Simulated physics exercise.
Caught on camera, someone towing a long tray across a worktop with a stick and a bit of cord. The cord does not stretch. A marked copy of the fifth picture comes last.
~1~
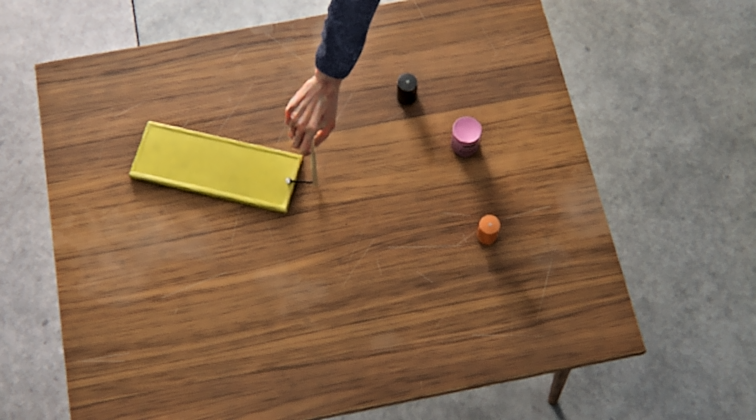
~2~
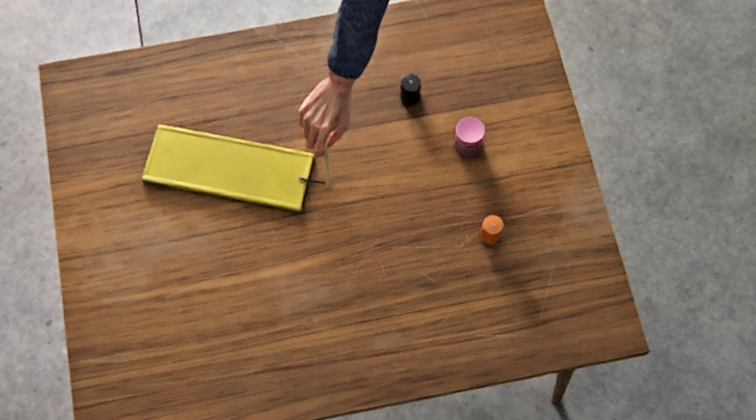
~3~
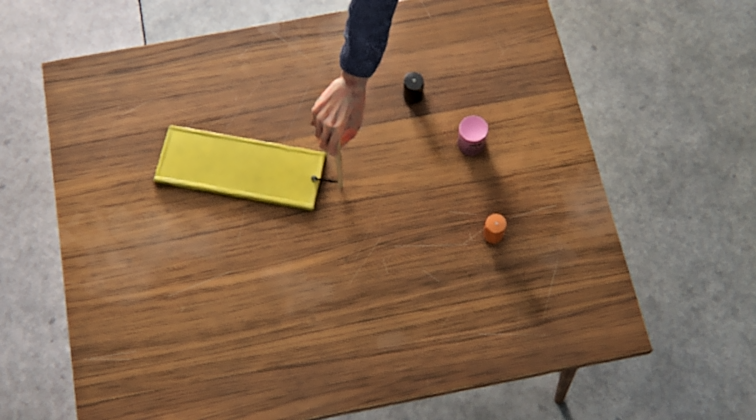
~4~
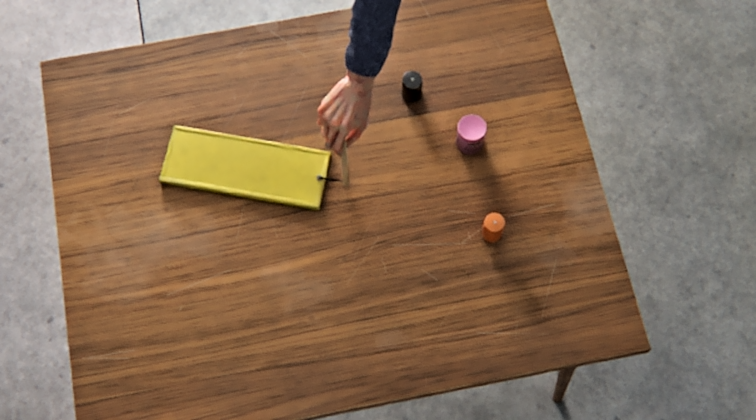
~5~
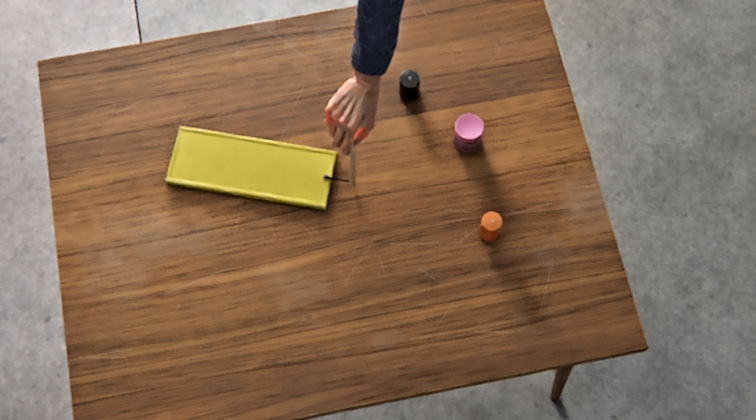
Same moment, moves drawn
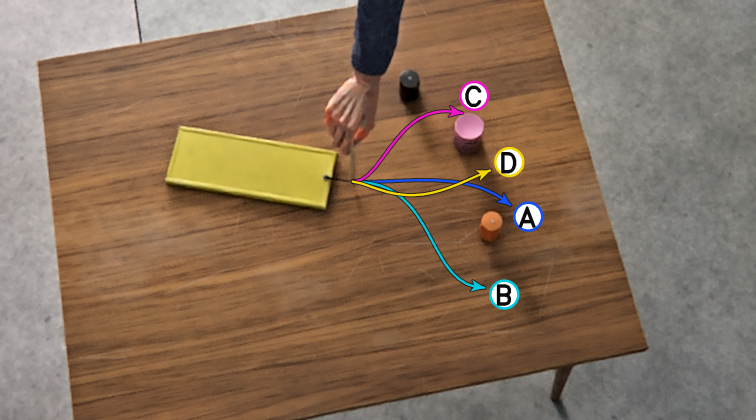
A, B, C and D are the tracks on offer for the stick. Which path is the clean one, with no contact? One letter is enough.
Path B touches nothing.
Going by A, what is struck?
It meets the orange candle.
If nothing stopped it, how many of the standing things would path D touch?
It touches one.
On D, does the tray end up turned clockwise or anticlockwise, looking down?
It turns anticlockwise.
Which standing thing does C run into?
It meets the black candle.
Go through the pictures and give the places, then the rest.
In the first frame, yellow tray (216, 165); black candle (407, 89); pink jar (466, 137).
In the second frame, yellow tray (228, 166); orange candle (492, 230).
In the third frame, yellow tray (240, 166); pink jar (472, 136).
In the fourth frame, yellow tray (246, 166); black candle (412, 87).
In the fifth frame, yellow tray (252, 166); orange candle (491, 227); black candle (409, 86); pink jar (468, 134).
On the marked copy, A from (353, 182) via (434, 180) to (511, 205); B from (353, 182) via (424, 226) to (485, 288); C from (353, 182) via (400, 135) to (462, 113); D from (353, 182) via (423, 194) to (490, 170).
With B. Early on, foot of the stick (409, 205), middle of the tray (310, 178).
Further on, foot of the stick (441, 258), middle of the tray (353, 204).
At the end, foot of the stick (484, 288), middle of the tray (395, 233); nothing has been touched.
As for the rest, A meets the orange candle; C meets the black candle; D meets the pink jar.
